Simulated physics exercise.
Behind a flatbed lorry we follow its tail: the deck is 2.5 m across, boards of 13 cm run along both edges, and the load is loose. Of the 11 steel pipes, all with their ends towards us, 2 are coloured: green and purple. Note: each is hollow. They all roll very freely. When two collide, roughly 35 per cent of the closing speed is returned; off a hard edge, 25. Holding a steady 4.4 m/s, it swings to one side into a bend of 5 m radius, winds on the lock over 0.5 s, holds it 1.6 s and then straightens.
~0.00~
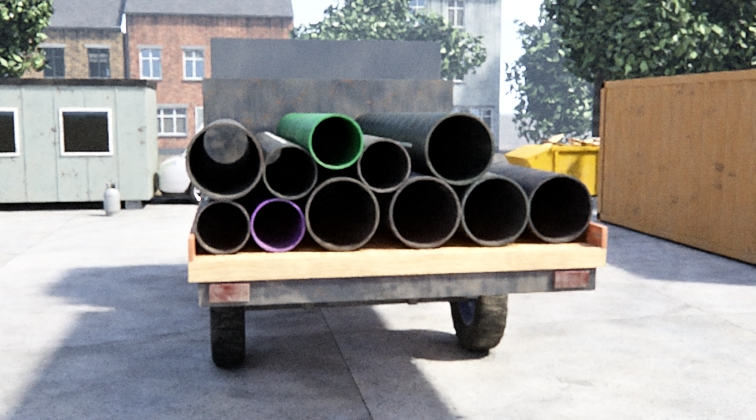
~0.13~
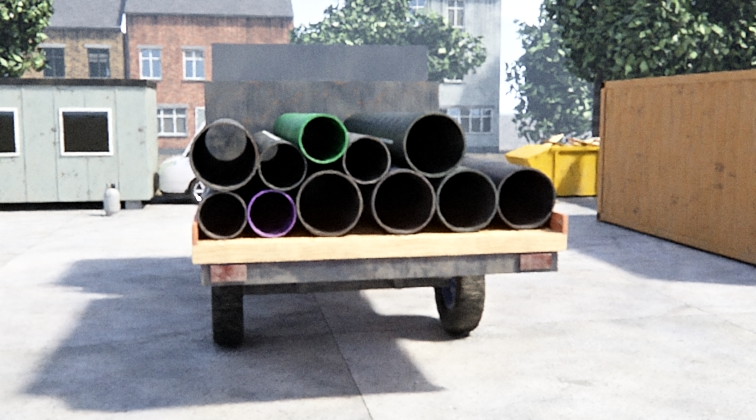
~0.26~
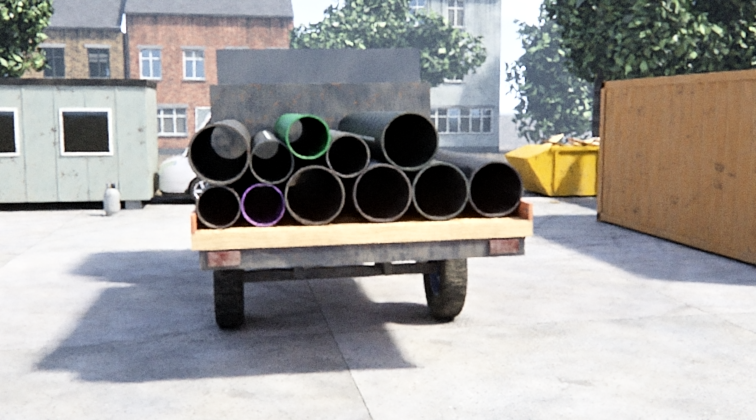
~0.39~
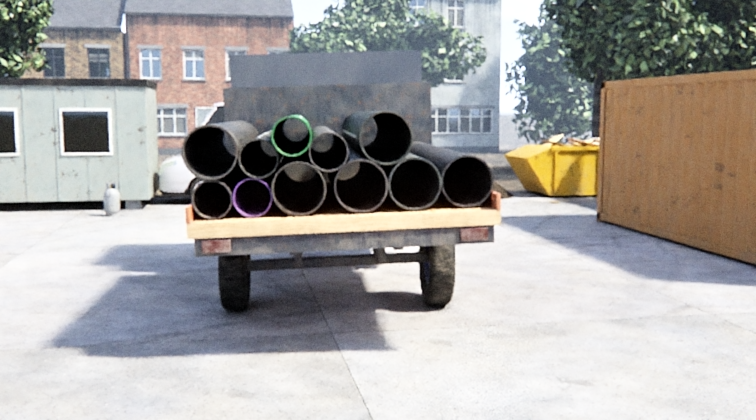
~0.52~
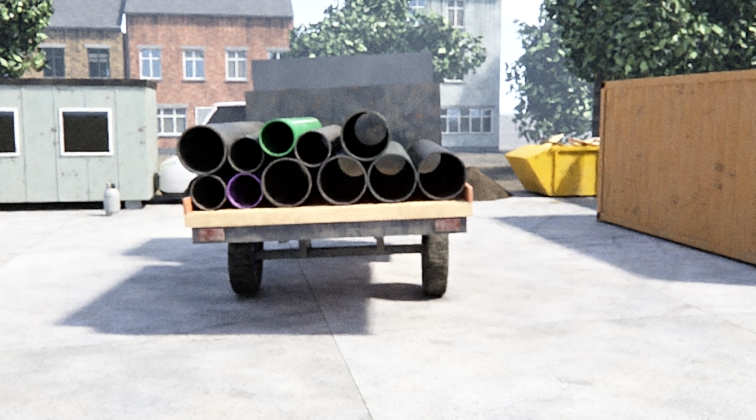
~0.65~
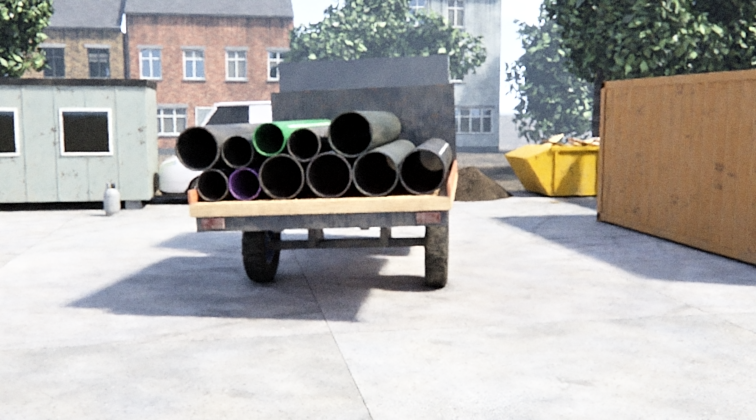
In a sunlit paved yard with brick buildings, trees, a grey-green cabin, a yellow skip and a brown container, we look from behind at a flatbed lorry. Hollow dark pipes lie stacked on its deck, with a green one in the upper row and a purple one below. The lorry draws away, turning gradually as its deck tilts slightly down to the left and the pipes stay stacked.
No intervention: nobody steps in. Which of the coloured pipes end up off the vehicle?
Green pipe: Off the vehicle; purple: Still aboard.
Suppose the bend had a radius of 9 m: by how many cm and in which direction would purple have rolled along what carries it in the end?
I'd expect some 0 centimetres to the right.
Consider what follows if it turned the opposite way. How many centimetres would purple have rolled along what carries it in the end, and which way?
I'd expect some 5 centimetres to the right.
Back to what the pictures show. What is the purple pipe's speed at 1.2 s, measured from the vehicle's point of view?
Close to 0.0 m/s then.
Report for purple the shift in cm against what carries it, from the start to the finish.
The purple one comes to 0.
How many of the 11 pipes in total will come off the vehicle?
That comes to 3 in total.
Then, 1.2 s in, green is up on others, 35 cm from the left edge, rolling left; purple is on the deck, 50 cm from the left edge; 2 off so far.
Then, 1.7 s in, green is over the left board and falling; still the same for purple; 3 off so far.
In the end (2.7 s), green is over the left board and gone; purple is on the deck, 50 cm from the left edge; 3 off so far.
